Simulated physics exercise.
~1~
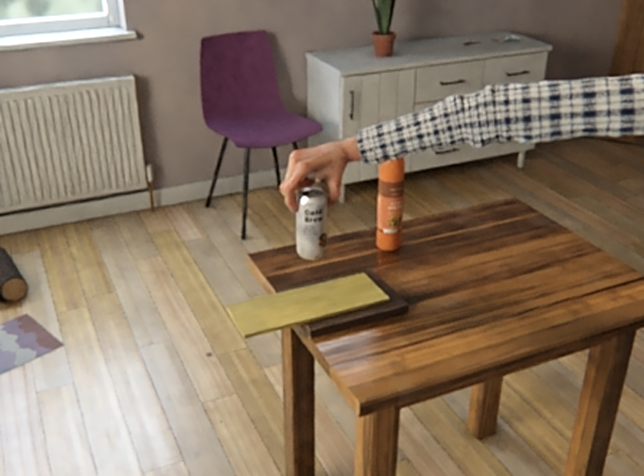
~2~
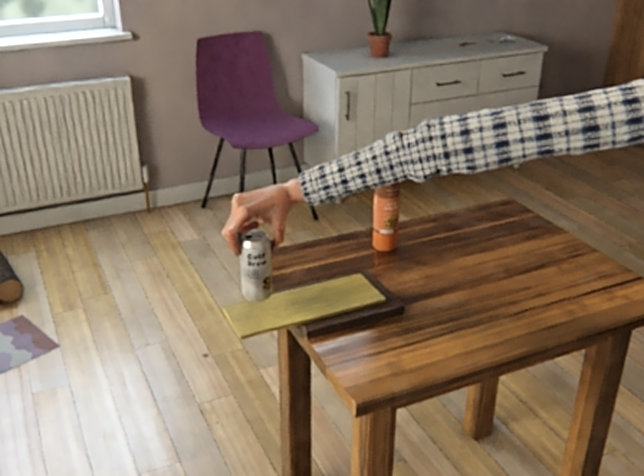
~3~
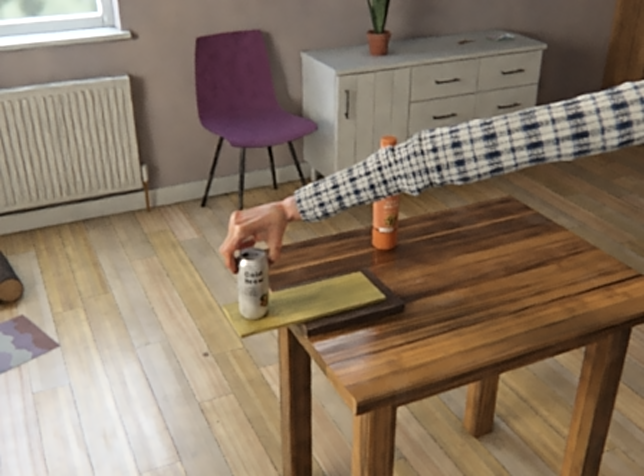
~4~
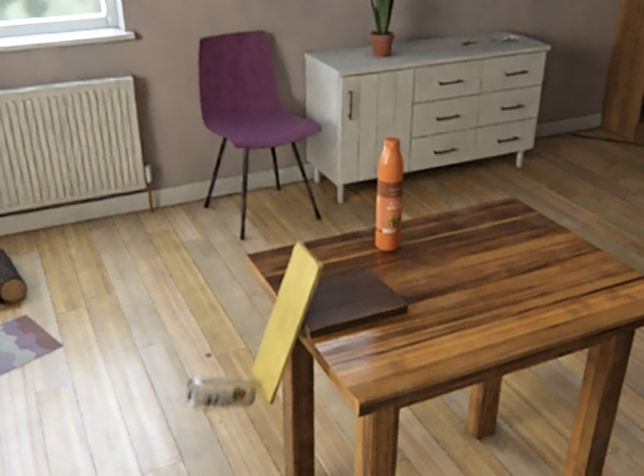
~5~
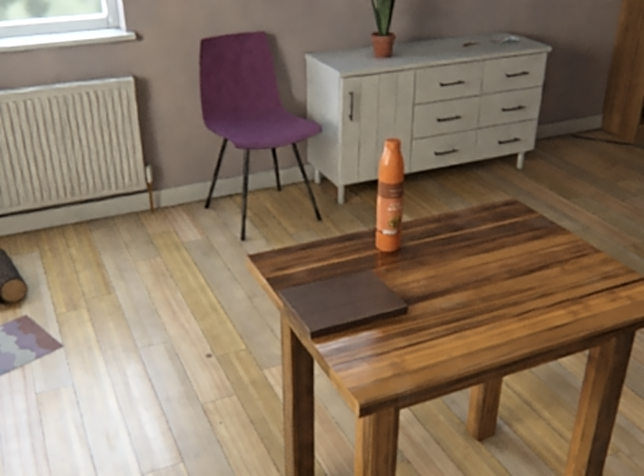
A yellow board juts out past the left end of a wooden table, resting partly on a dark brown slab, in a room seen from slightly above by a gently swaying camera. A pale can and an orange bottle stand behind it, with a purple chair, radiator and grey-white cabinet beyond. A hand in a checked sleeve carries the can leftward and sets it upright on the board's overhanging end. Once the hand withdraws, the board tips steeply and the can drops sideways. Both vanish from view, leaving the slab and bottle in place on the table.
